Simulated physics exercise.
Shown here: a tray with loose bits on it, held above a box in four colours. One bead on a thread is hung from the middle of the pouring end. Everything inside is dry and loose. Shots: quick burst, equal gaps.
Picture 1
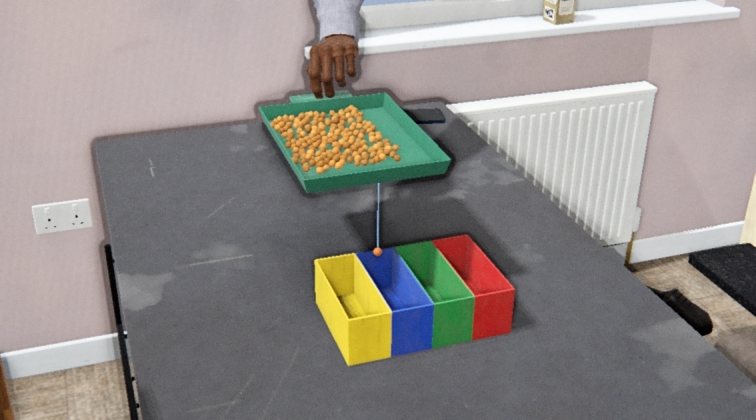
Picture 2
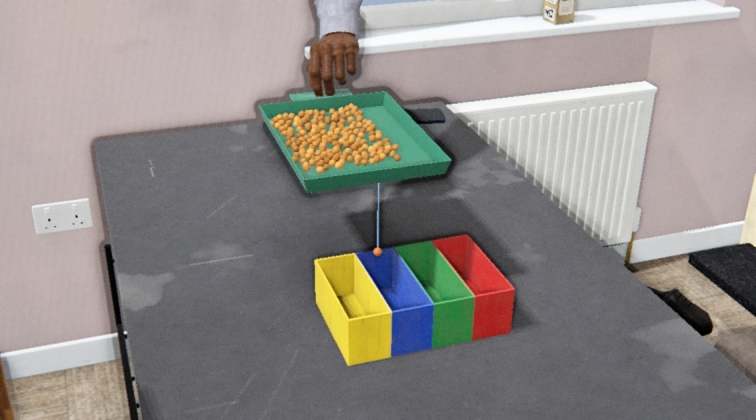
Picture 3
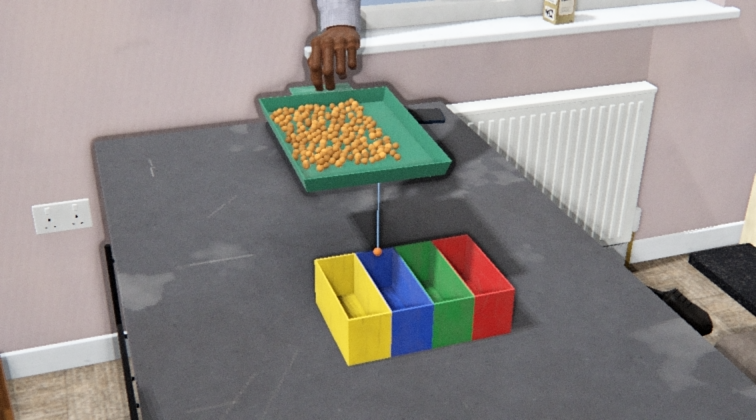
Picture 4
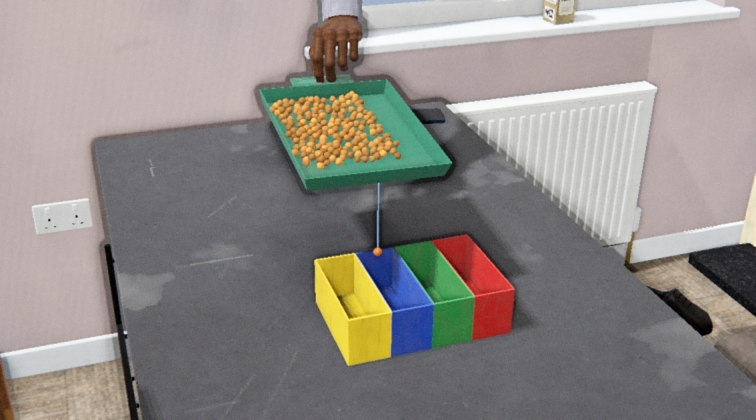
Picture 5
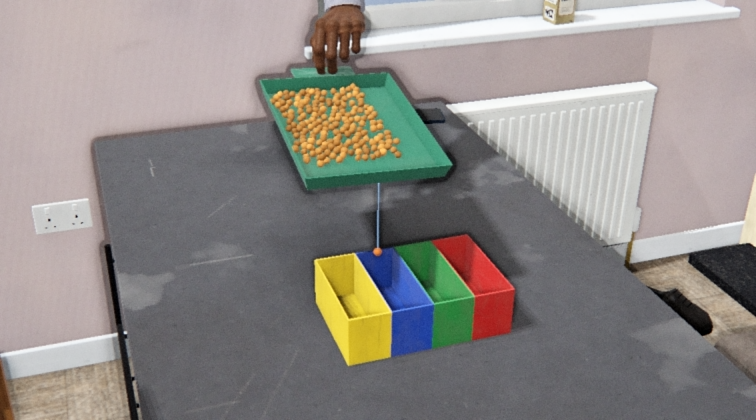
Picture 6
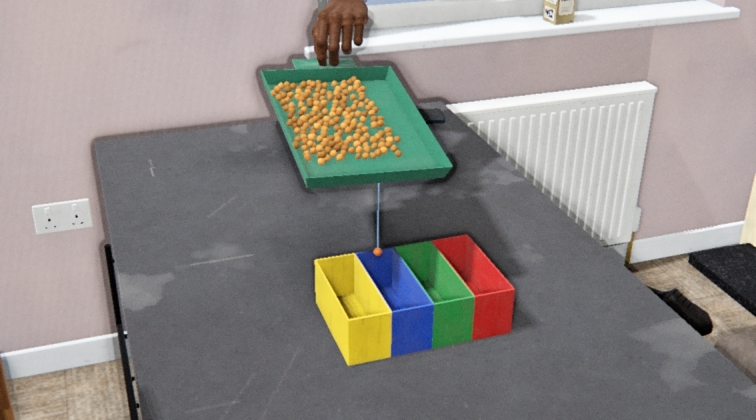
A green tray of loose roasted chickpeas, held by a hand at its far edge, starts out above a box with yellow, blue, green and red cells. The hand slowly raises the far edge, so the tray slants slightly toward the box, while the chickpeas stay bunched and the hanging bead stays still.
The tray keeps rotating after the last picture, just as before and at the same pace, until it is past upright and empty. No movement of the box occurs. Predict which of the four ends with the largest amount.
The green one ends with the most.
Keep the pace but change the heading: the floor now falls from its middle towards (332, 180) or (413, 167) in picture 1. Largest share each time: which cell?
First: The cell in yellow. Second: The green one.
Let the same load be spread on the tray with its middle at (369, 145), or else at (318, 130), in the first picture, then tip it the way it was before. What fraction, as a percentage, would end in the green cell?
You'd get near 50 percent first and near 40 percent next.
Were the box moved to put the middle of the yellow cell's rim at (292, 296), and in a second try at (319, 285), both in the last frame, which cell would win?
The red one; the red cell.
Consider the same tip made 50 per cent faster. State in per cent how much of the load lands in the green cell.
Roughly 50 percent.
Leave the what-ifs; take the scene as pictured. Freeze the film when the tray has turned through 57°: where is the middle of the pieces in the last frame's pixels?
At about (389, 149).
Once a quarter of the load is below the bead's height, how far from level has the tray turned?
Roughly 100 degrees.
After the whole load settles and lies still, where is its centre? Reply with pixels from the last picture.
I'd put the middle somewhere around (430, 315).
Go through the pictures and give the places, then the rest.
The first picture shows corners of the pouring end near (307, 177) and (445, 158), level; middle of the load near (335, 139), roasted chickpeas; bead on its thread near (378, 252); yellow cell near (370, 334); blue cell near (412, 326); green cell near (453, 318); red cell near (493, 310).
The second picture shows corners of the pouring end near (307, 177) and (445, 159), level; middle of the load near (335, 137).
The third picture shows corners of the pouring end near (308, 177) and (446, 160), tipped barely, lowest at the right corner; middle of the load near (335, 134).
The fourth picture shows corners of the pouring end near (308, 176) and (446, 161), tipped a little, lowest at the right corner; middle of the load near (336, 129).
The fifth picture shows corners of the pouring end near (309, 175) and (447, 163), tipped a little, lowest at the right corner; middle of the load near (336, 124).
The sixth picture shows corners of the pouring end near (310, 175) and (447, 164), tipped a little, lowest at the right corner; middle of the load near (337, 120); yellow cell near (370, 334); blue cell near (412, 326); green cell near (453, 318); red cell near (493, 310).
Shortly afterwards, tray tipped steeply; all but a few on the tray; only a few falling or outside the box.
Next, tray tipped right over; the bulk on the tray; only a few in the blue cell; only a few in the green cell; only a few in the red cell; only a few in the yellow cell; a little falling or outside the box.
Some moments later, tray tipped past a quarter turn; near half in the green cell; near a quarter in the blue cell; near a quarter in the red cell; a little in the yellow cell; only a few falling or outside the box.
In the end, tray tipped past a quarter turn; near half in the green cell; near a quarter in the blue cell; near a quarter in the red cell; a little in the yellow cell; only a few outside the box.
